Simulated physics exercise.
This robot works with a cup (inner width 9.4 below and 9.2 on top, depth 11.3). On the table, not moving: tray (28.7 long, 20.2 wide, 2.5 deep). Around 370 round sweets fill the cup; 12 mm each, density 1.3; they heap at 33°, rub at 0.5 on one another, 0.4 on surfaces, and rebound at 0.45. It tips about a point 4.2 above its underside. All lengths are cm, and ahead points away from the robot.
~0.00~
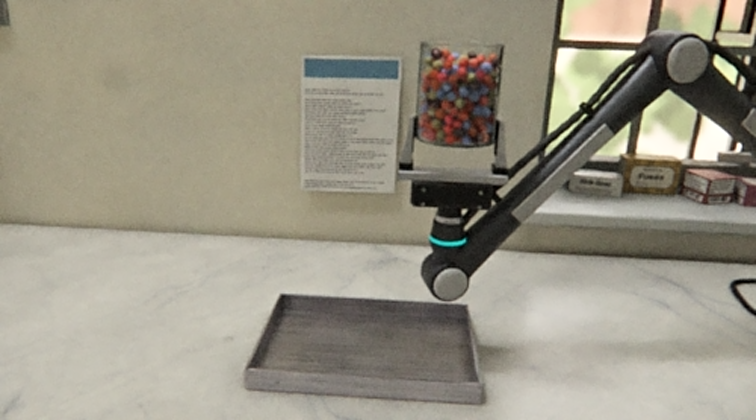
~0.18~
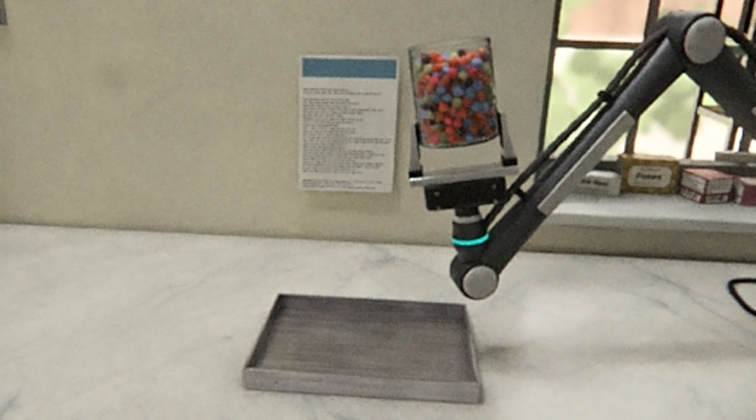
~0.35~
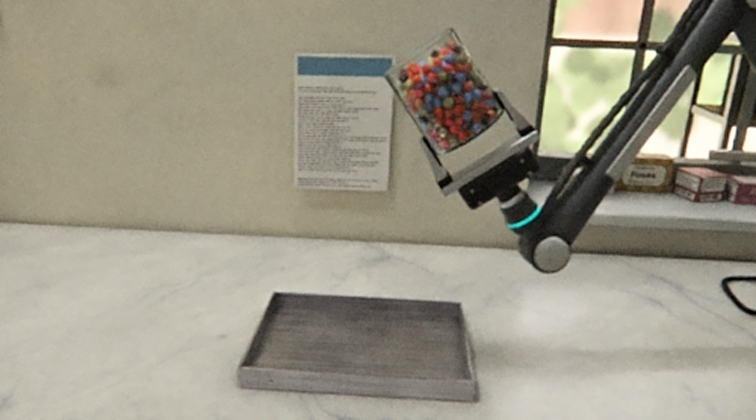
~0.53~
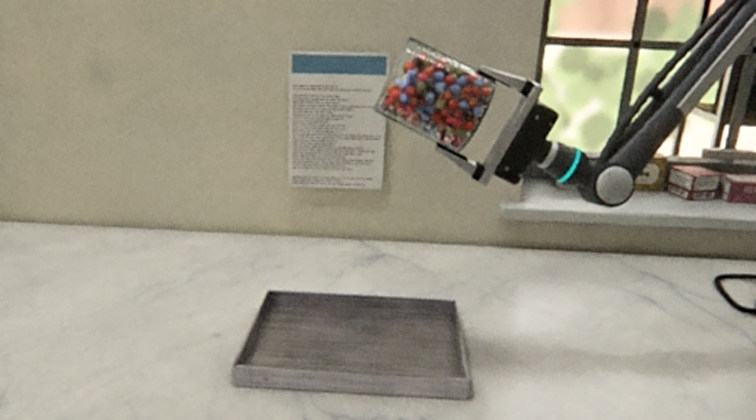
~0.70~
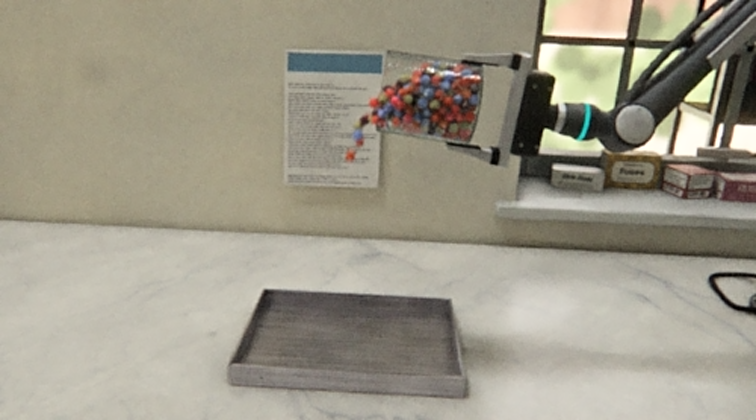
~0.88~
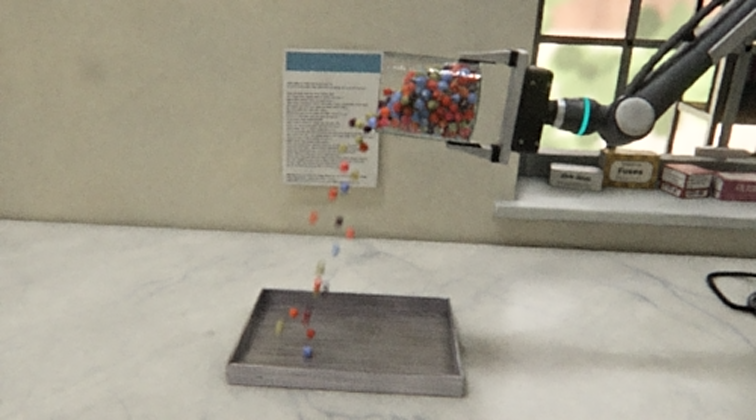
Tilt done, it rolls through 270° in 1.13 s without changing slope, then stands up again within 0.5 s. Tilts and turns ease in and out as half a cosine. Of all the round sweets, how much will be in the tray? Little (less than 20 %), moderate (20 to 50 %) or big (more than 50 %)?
Answer: Moderate; 20 to 50 % of the round sweets finish in the tray.
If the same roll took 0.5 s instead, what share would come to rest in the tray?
In that case some 25 per cent.
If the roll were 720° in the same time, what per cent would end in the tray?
It would be near 40 per cent.
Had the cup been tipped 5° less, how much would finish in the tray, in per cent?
It would be near 30 per cent.
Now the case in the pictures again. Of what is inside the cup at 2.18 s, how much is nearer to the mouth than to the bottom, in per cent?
Some 40 per cent.
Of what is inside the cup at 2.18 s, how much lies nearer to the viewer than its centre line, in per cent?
Some 60 per cent.
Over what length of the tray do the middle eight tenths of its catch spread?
Some 18 cm.
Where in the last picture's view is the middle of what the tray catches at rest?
Around (291, 343).
After 1.53 s, tipped 86°, highest piece 39 above the table; 283 in the cup, 52 in the tray, 2 on the table or floor, 33 in flight or on a rim.
After 2.18 s, tipped 63°, highest piece 38 above the table; 224 in the cup, 129 in the tray, 11 on the table or floor, 6 in flight or on a rim.
After 2.71 s, upright, highest piece 39 above the table; 224 in the cup, 133 in the tray, 13 on the table or floor.
After 3.41 s, upright, highest piece 39 above the table; 224 in the cup, 133 in the tray, 13 on the table or floor.
In the end, 224 in the cup, 133 in the tray, 13 on the table or floor. That is 36 % in the tray.
